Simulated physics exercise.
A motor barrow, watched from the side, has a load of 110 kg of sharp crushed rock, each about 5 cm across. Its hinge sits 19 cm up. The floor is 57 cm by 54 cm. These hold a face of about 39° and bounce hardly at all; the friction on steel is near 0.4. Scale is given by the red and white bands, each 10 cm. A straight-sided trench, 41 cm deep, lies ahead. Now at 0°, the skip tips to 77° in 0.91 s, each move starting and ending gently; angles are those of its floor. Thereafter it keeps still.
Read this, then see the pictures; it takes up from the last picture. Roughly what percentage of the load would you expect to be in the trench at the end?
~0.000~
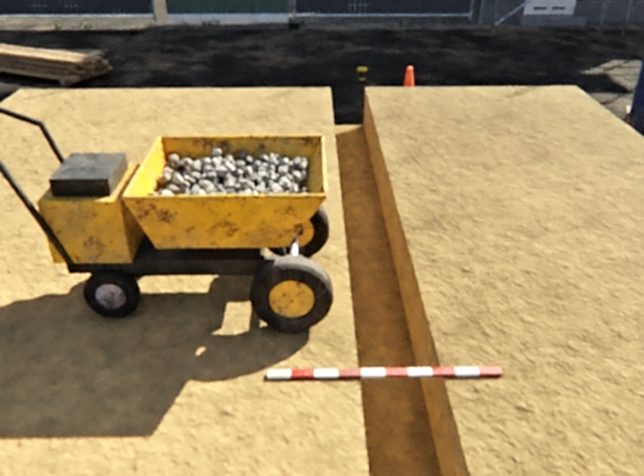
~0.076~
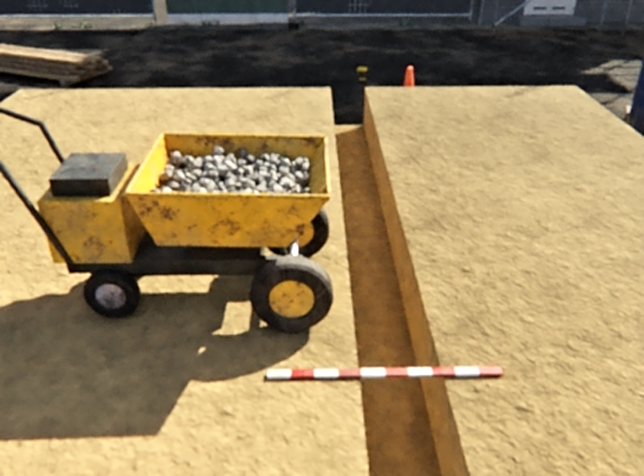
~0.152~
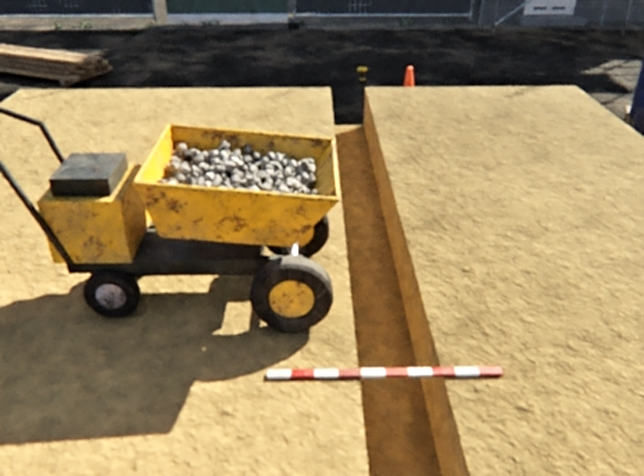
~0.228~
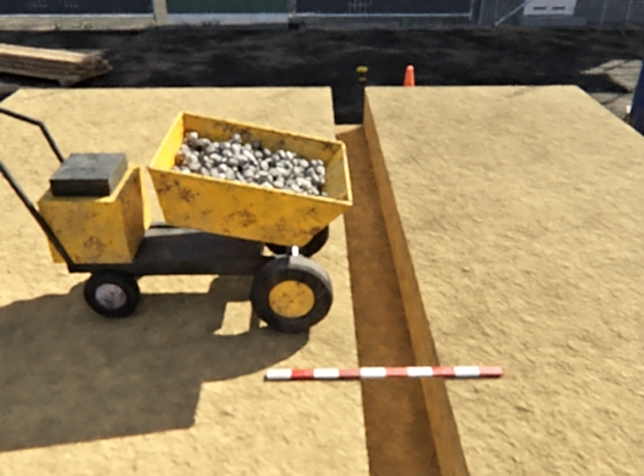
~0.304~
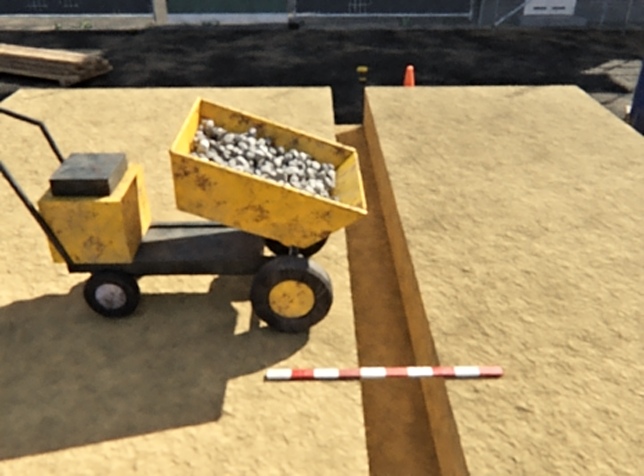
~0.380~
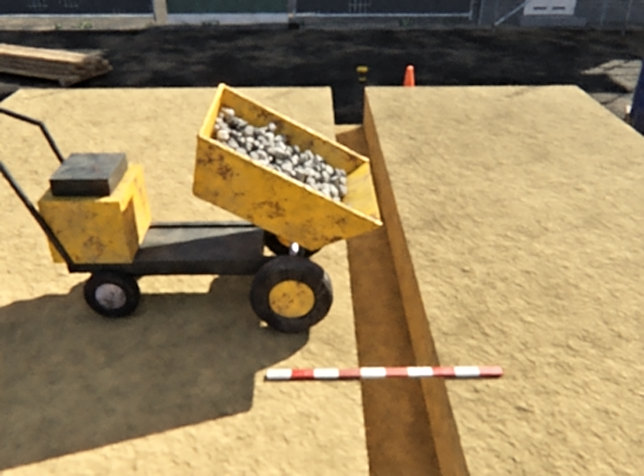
I'd expect around 48 per cent.
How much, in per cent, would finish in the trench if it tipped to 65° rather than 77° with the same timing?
Near 20 per cent then.
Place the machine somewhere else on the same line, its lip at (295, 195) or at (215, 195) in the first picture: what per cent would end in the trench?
Roughly 80 per cent, then 60 per cent.
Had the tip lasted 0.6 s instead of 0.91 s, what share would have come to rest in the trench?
Roughly 35 per cent would.
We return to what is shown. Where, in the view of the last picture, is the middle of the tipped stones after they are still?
Resting centre: About (428, 288).
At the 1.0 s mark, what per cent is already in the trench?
Some 5 per cent of the load by that point.
After 0.7 s the floor is at 65°; 100 % in the skip; the foremost stones are at (394, 236).
After 1.0 s the floor is at 77°; 69 % in the skip, 6 % in the trench, 25 % past the trench; the foremost stones are at (487, 309).
After 1.4 s the floor is at 77°; 28 % in the skip, 18 % in the trench, 54 % past the trench; the foremost stones are at (579, 287).
After 3.3 s the floor is at 77°; 1 % in the skip, 48 % in the trench, 51 % past the trench; the foremost stones are at (612, 282).
